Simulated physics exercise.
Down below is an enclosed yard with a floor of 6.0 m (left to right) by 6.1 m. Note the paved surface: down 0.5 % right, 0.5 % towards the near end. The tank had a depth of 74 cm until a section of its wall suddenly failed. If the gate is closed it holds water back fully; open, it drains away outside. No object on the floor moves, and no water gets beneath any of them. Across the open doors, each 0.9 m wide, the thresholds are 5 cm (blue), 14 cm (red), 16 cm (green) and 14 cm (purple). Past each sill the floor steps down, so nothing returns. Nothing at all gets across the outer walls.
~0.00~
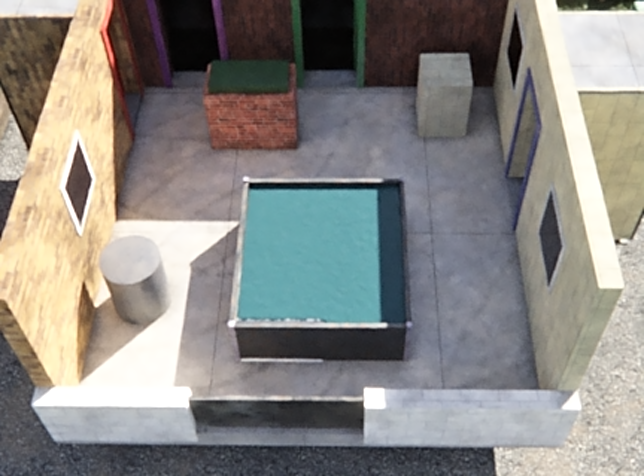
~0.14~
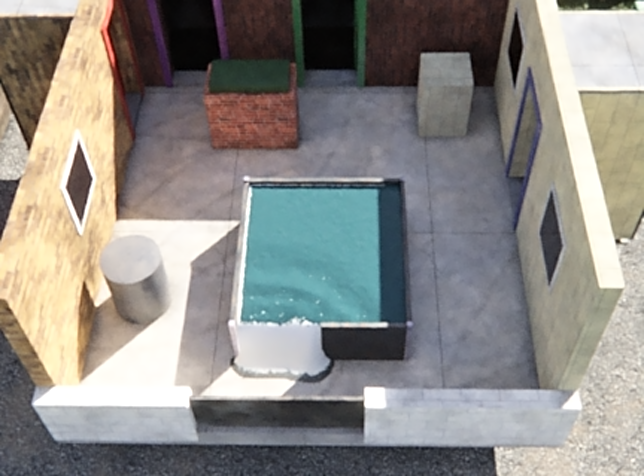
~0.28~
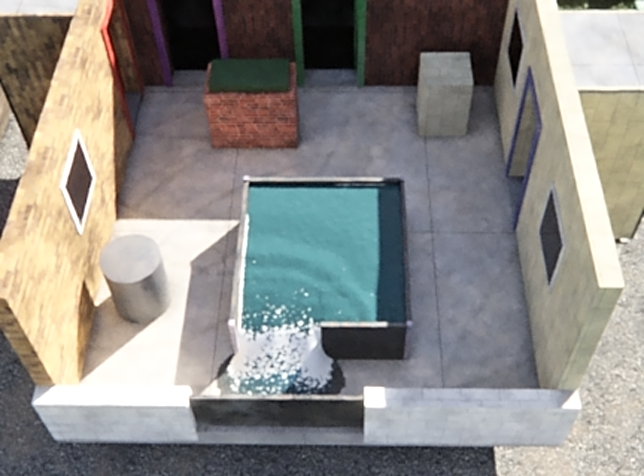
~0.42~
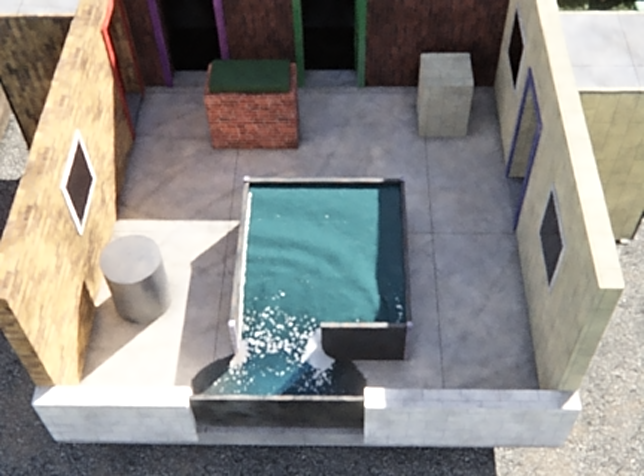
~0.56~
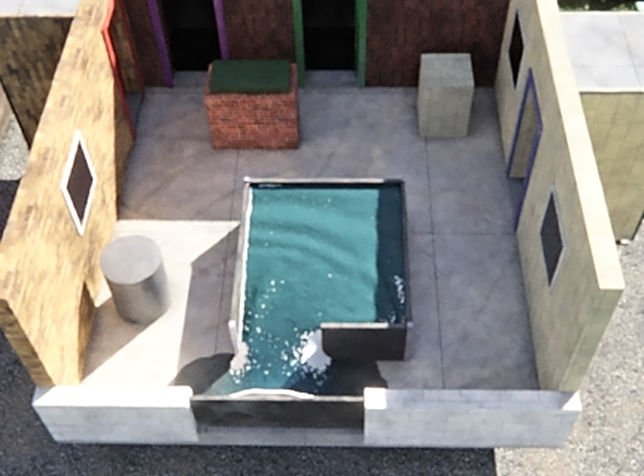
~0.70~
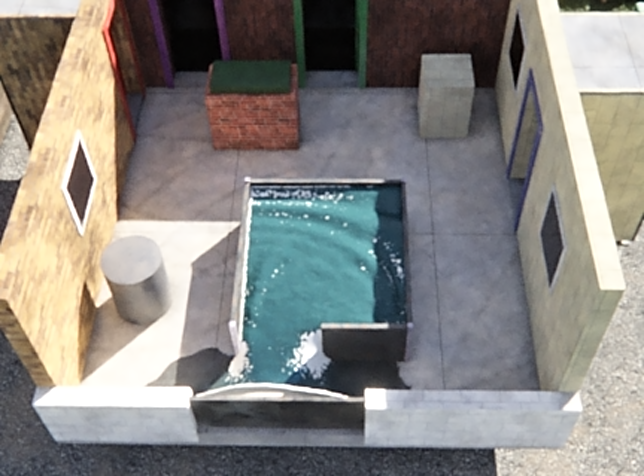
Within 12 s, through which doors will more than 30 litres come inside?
In order: Blue door: Beyond the set amount; red door: Short of the set amount; green door: Short of the set amount; purple door: Short of the set amount.
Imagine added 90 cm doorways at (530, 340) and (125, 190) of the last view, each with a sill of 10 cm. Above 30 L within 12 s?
Door 1: Limit broken; door 2: Limit not reached.
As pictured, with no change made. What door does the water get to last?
That would be the green door, last of all.
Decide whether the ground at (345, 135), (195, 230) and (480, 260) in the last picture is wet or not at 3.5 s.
Going in order, clear, then covered, then covered.
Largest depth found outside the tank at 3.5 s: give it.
Up to near 38 cm.
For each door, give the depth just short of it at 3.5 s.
Door by door, in cm: Blue reads 6, red reads 2, green reads 0, purple reads 14.
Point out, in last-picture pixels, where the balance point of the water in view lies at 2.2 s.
Around (297, 321).
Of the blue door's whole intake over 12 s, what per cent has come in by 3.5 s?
Share by then: ~ 0 %.
After 1.4 s water covers 20 % of the floor and is deepest (62 cm) near (273, 416); blue door not reached, red door not reached, green door not reached, purple door not reached.
After 2.2 s water covers 30 % of the floor and is deepest (51 cm) near (273, 416); blue door not reached, red door not reached, green door not reached, purple door not reached.
After 3.5 s water covers 65 % of the floor and is deepest (38 cm) near (89, 414); blue door 6 cm at the sill, 0 L in, red door 2 cm at the sill, 0 L in, green door not reached, purple door 14 cm at the sill, 0 L in.
After 7.0 s water covers 95 % of the floor and is deepest (22 cm) near (145, 415); blue door 5 cm at the sill, 1 L in, red door 15 cm at the sill, 0 L in, green door 11 cm at the sill, 0 L in, purple door 14 cm at the sill, 4 L in.
After 12.0 s water covers 95 % of the floor and is deepest (17 cm) near (233, 255); blue door 14 cm at the sill, 81 L in, red door 12 cm at the sill, 5 L in, green door 13 cm at the sill, 1 L in, purple door 10 cm at the sill, 11 L in.
